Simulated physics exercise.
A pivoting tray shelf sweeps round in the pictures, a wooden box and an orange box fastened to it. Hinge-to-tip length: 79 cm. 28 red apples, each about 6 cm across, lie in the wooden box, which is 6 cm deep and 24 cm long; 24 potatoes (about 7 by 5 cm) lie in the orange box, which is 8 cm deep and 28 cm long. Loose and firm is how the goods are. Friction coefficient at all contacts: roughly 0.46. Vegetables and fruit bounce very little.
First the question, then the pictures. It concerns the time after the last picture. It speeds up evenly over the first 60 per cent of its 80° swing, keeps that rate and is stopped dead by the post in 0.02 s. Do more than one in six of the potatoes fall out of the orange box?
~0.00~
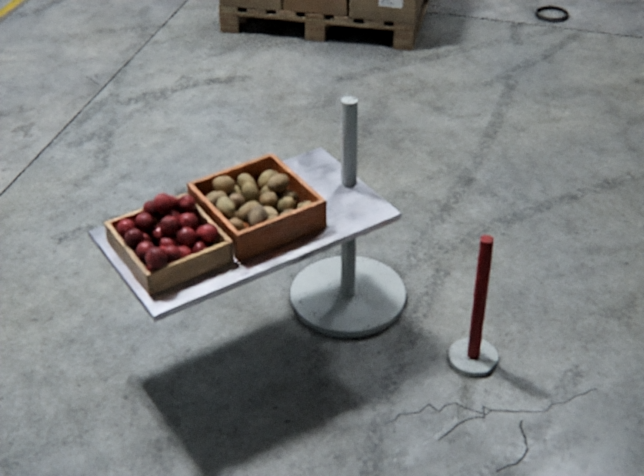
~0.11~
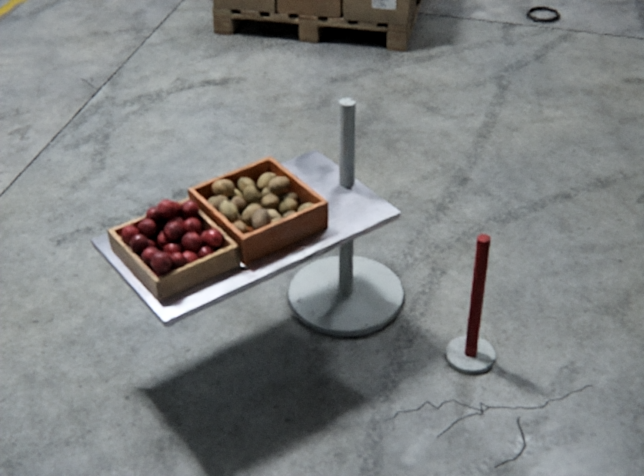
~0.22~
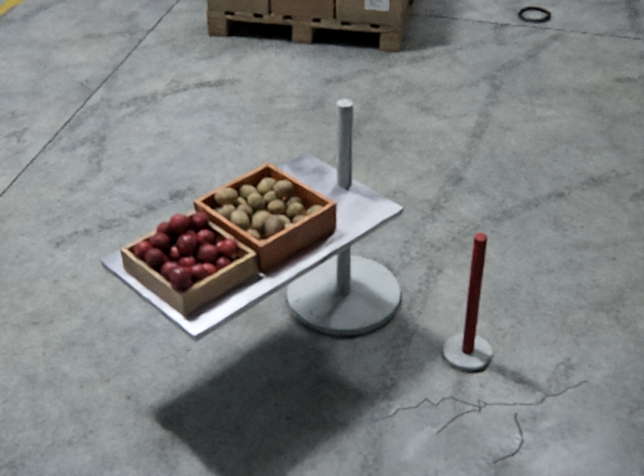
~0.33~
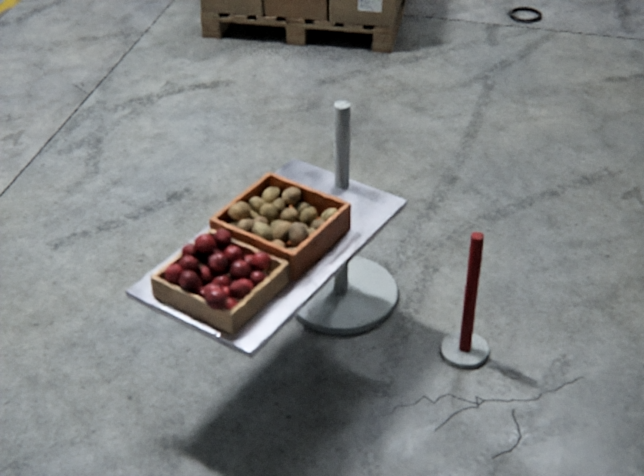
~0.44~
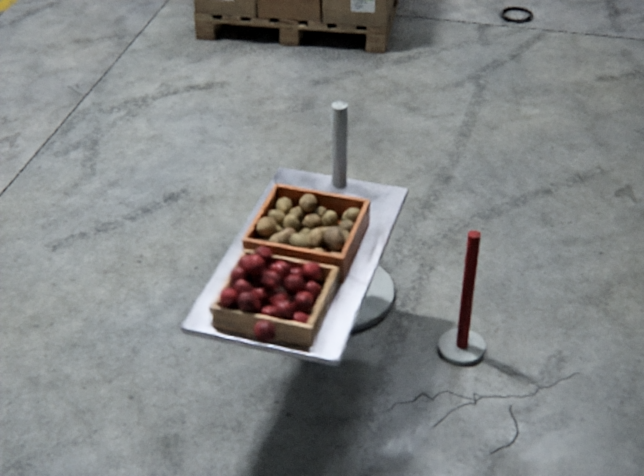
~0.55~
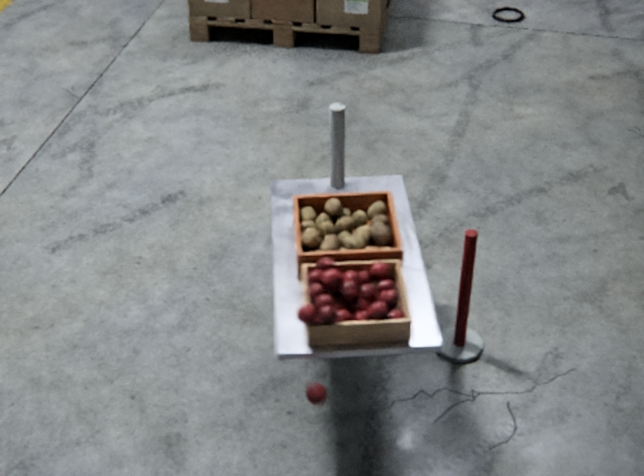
No.
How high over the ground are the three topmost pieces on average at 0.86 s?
Their middles sit some 60 cm up.
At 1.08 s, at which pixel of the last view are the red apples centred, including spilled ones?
Pixel (462, 283), give or take.
After 0.66 s, it reaches the stop.
After 0.74 s, the wooden box is down by 5 of 28 and the orange box has all 24.
After 0.86 s, the wooden box is down by 8 of 28 and the orange box has all 24.
After 1.08 s, the wooden box is down by 10 of 28 and the orange box has all 24.
When it is over (at 1.51 s), the wooden box is down by 10 of 28 and the orange box has all 24. Asked share, 0 of 24, 0 per cent.
